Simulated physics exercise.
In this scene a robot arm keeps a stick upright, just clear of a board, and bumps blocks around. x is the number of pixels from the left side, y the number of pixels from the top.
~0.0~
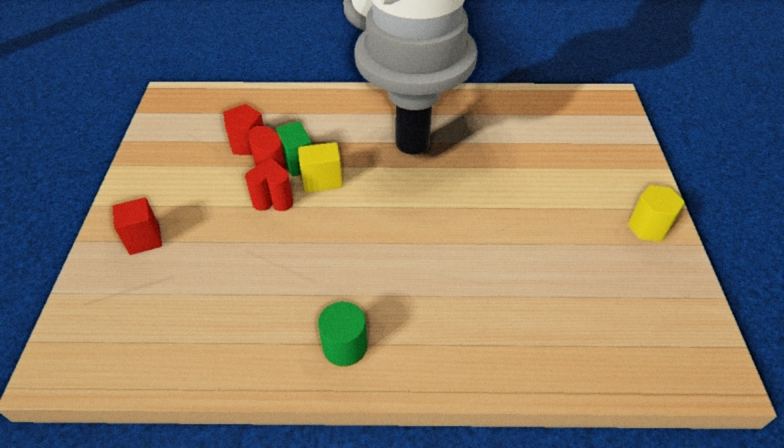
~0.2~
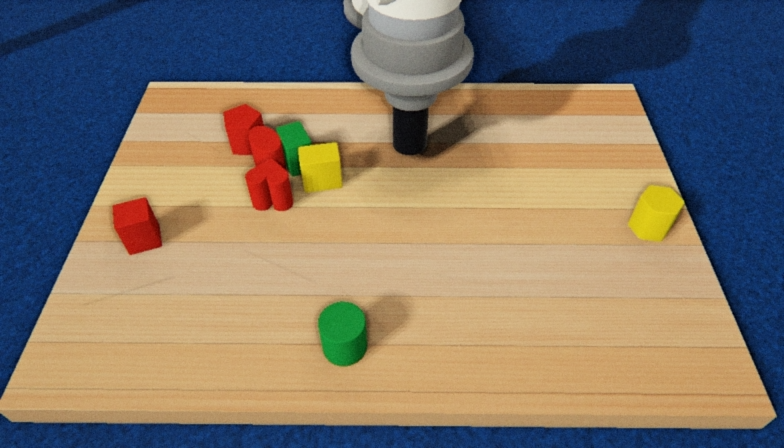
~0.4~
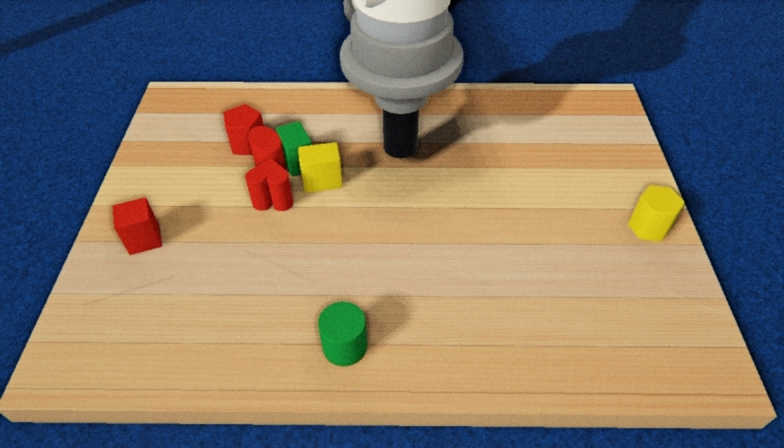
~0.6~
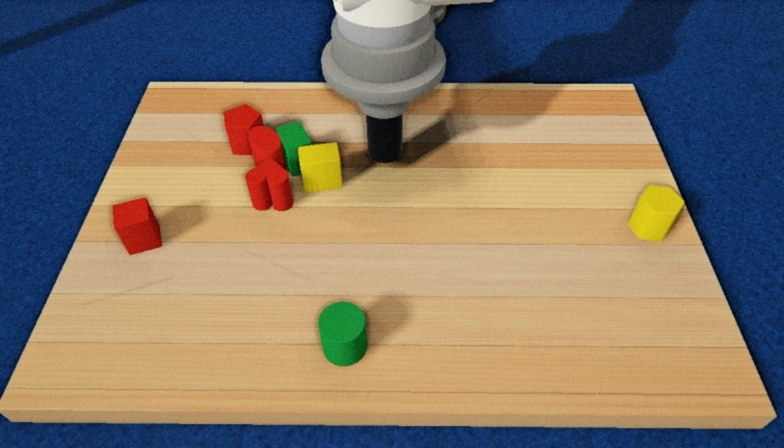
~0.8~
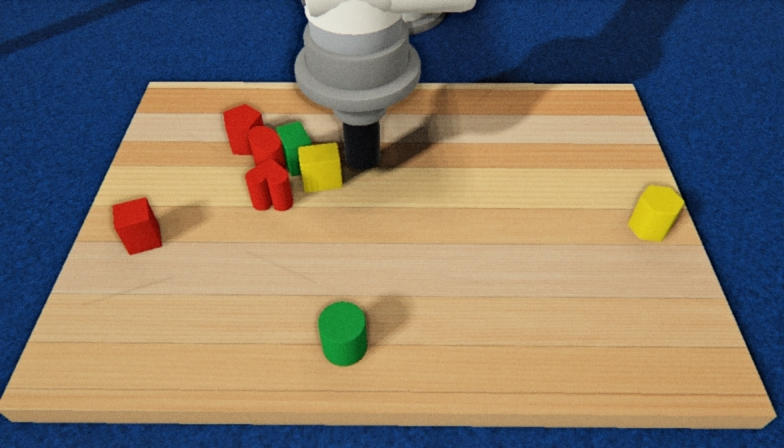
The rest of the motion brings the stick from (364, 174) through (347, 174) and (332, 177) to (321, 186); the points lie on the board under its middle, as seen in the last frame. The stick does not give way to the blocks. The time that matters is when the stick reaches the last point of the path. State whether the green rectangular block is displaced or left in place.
Answer: Unmoved.
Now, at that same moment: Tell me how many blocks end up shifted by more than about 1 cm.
Two blocks move more than 1 cm.
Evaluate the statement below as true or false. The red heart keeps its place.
Answer: False.
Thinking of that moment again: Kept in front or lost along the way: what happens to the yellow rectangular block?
Expect to find it ahead of the stick.
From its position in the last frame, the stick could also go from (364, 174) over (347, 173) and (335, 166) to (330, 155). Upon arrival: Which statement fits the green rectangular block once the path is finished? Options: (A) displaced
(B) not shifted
My pick is B.
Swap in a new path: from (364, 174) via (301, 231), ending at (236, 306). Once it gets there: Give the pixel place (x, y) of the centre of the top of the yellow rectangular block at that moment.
My estimate: (292, 163).
The first path, step by step. Halfway along, stick at (337, 159); yellow rectangular block at (300, 157), turned 15° anticlockwise.
At the end, stick at (319, 171); red heart at (245, 181), turned 20° clockwise; green rectangular block still; yellow rectangular block at (280, 169), turned 10° anticlockwise.
